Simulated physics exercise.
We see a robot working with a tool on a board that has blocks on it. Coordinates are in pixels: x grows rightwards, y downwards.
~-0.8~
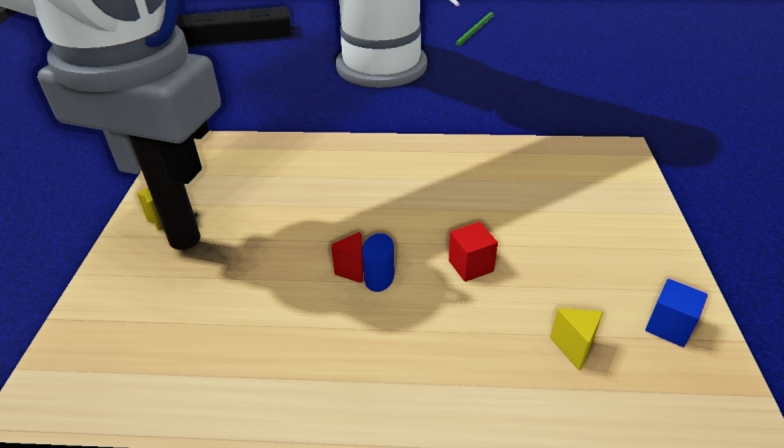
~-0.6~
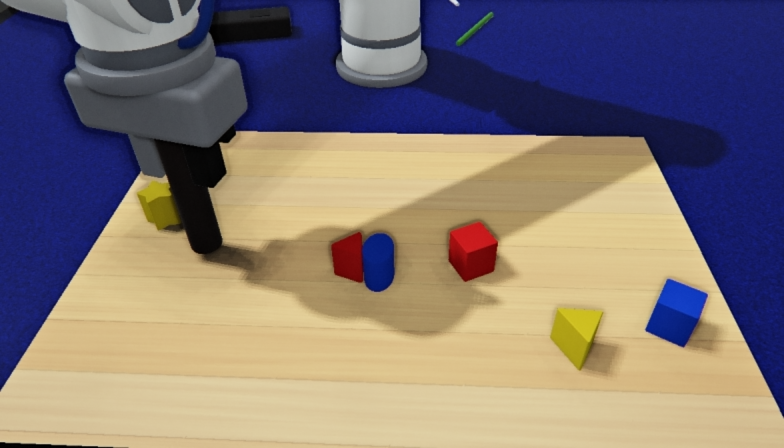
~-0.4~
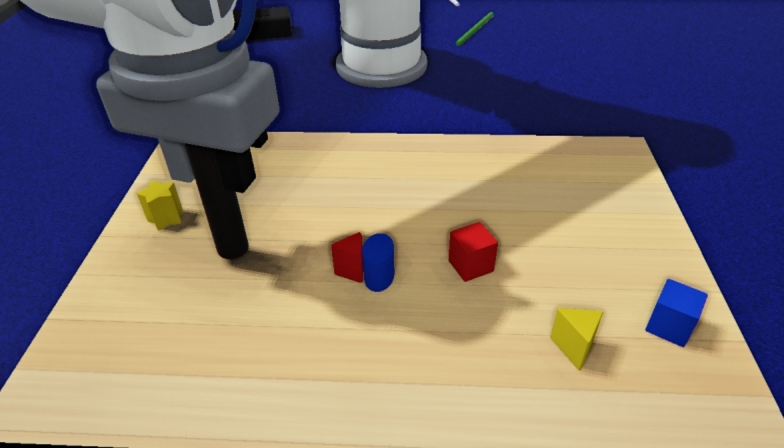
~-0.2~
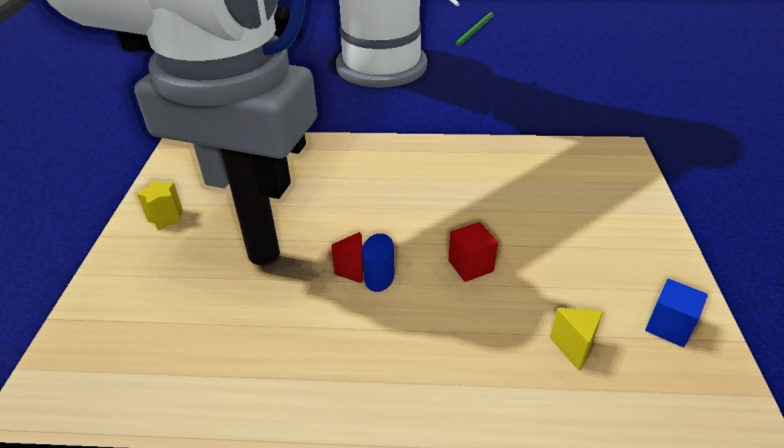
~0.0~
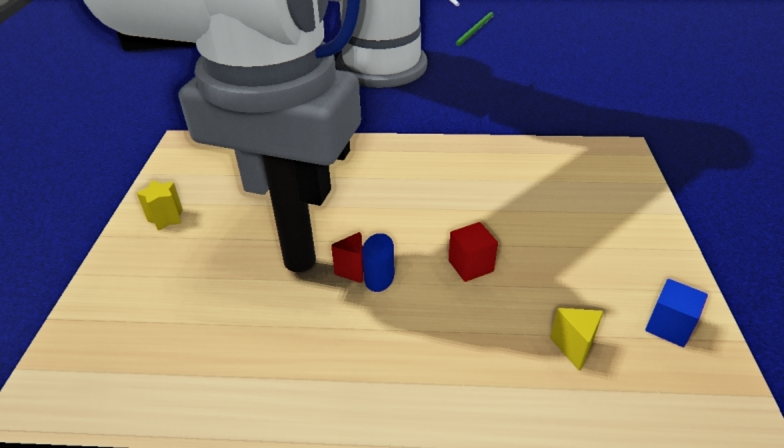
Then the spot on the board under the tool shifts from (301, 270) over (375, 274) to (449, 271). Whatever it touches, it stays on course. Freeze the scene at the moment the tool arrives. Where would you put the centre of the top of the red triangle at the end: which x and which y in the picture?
At (483, 254).
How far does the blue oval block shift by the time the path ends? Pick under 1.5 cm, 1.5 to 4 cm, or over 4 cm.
It travels more than 4 cm.
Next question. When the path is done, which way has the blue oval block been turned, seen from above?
If we look at it from overhead, the blue oval block pivots clockwise.
One third of the way, tool at (350, 265); red triangle at (384, 246); blue oval block at (411, 249).
Two thirds of the way, tool at (400, 265); red triangle at (436, 250), turned 20° clockwise; blue oval block at (463, 255); red square at (485, 235), turned 20° anticlockwise.
At the end, tool at (450, 262); red triangle at (483, 254), turned 55° clockwise; blue oval block at (502, 270), turned 30° clockwise; red square at (492, 234), turned 35° anticlockwise.
